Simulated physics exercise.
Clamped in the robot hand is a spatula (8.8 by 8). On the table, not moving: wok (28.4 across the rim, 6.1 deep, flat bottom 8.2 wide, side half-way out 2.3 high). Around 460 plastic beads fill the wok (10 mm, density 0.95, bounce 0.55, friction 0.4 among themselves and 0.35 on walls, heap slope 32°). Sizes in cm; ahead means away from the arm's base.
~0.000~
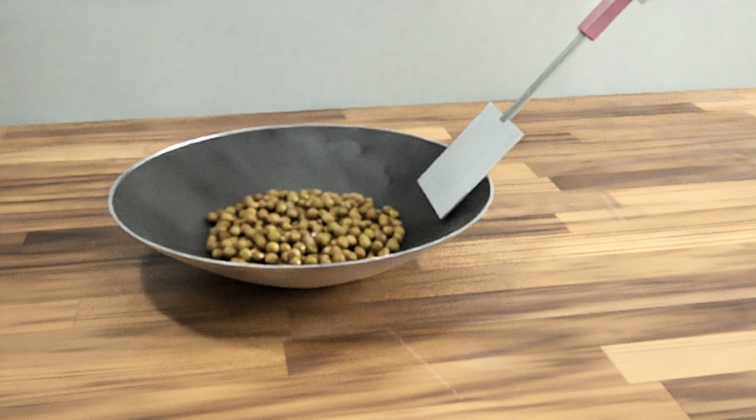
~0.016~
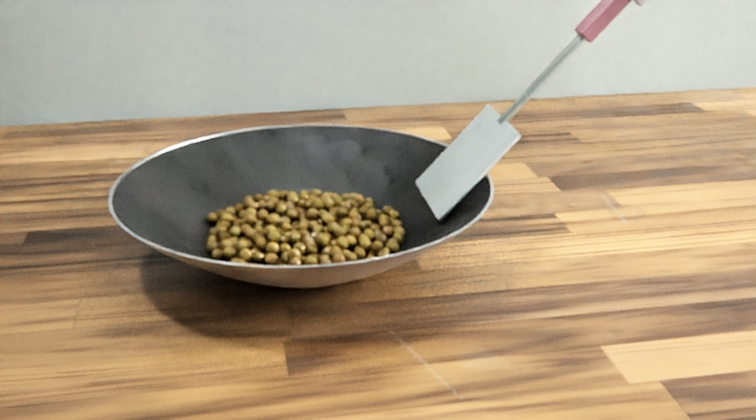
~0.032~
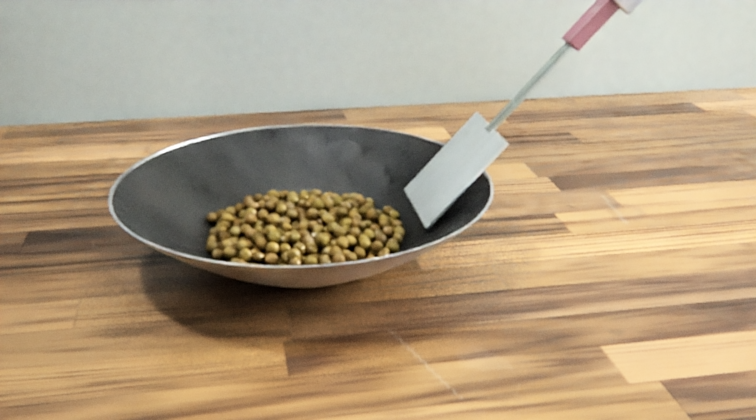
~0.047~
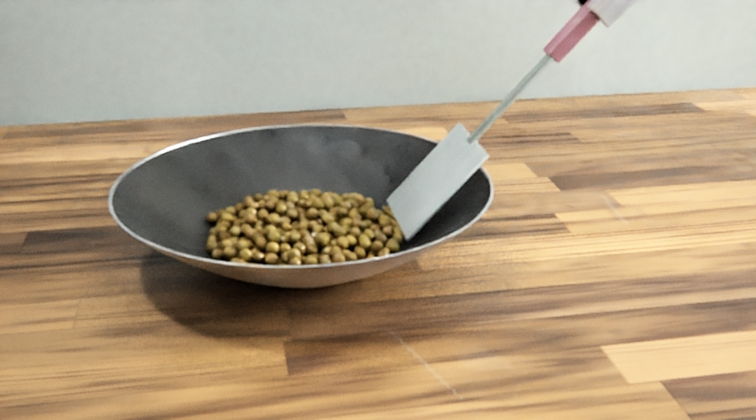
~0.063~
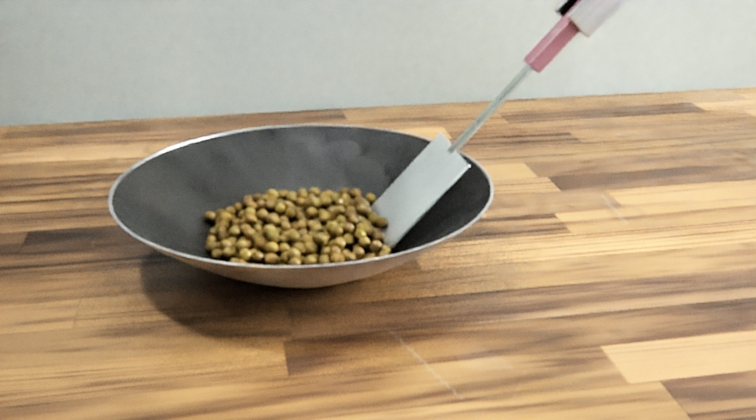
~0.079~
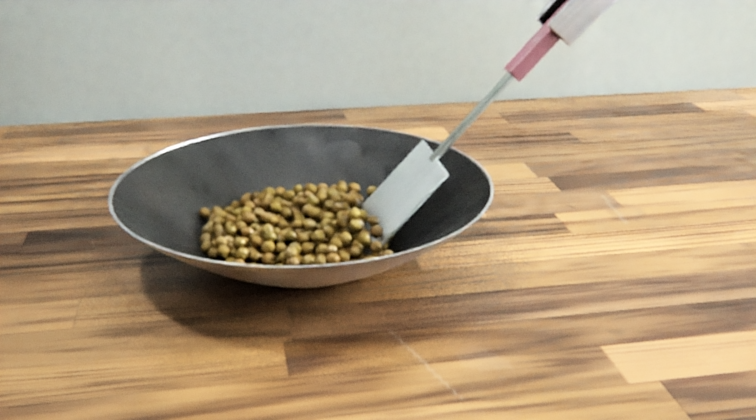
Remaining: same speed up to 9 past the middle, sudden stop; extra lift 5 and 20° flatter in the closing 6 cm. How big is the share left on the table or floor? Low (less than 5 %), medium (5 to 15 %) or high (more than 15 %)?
A high share, more than 15 %, ends on the table or floor.
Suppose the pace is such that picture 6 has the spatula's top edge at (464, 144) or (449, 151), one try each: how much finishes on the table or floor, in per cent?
Some 10 and 20 per cent.
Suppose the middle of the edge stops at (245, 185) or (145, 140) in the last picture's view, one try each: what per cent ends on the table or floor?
Some 10 and 40 per cent.
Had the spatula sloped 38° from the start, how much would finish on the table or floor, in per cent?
It would be near 25 per cent.
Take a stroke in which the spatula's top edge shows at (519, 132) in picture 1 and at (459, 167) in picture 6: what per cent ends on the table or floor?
Some 20 per cent.
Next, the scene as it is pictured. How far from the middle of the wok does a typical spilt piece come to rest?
Some 48 cm.
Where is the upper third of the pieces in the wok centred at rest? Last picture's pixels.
At about (207, 230).
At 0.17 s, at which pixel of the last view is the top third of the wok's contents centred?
Near (223, 203).
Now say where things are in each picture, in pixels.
The first frame shows the spatula top edge at (507, 118), sloping 47°; upper third of the load around (308, 224), from x 210 to 400, top at y 195; 464 in the wok.
The second frame shows the spatula top edge at (504, 119), sloping 47°; upper third of the load around (308, 224), from x 210 to 400, top at y 195.
The third frame shows the spatula top edge at (492, 127), sloping 47°; upper third of the load around (308, 224), from x 210 to 400, top at y 195.
The fourth frame shows the spatula top edge at (473, 138), sloping 47°; upper third of the load around (308, 224), from x 210 to 400, top at y 195.
The fifth frame shows the spatula top edge at (454, 149), sloping 47°; upper third of the load around (310, 222), from x 210 to 395, top at y 195.
The sixth frame shows the spatula top edge at (435, 157), sloping 47°; upper third of the load around (309, 218), from x 205 to 390, top at y 185; 464 in the wok.
After 0.13 s, sloping 47°, highest piece 8 above the table; 464 in the wok.
After 0.17 s, sloping 41°, highest piece 9 above the table; 464 in the wok.
After 0.40 s, sloping 27°, highest piece 12 above the table; 338 in the wok, 50 on the table or floor, 76 on the blade or in flight.
After 1.45 s, sloping 27°, highest piece 5 above the table; 338 in the wok, 126 on the table or floor.
In the end, 338 in the wok, 126 on the table or floor. That is 27 % on the table or floor.
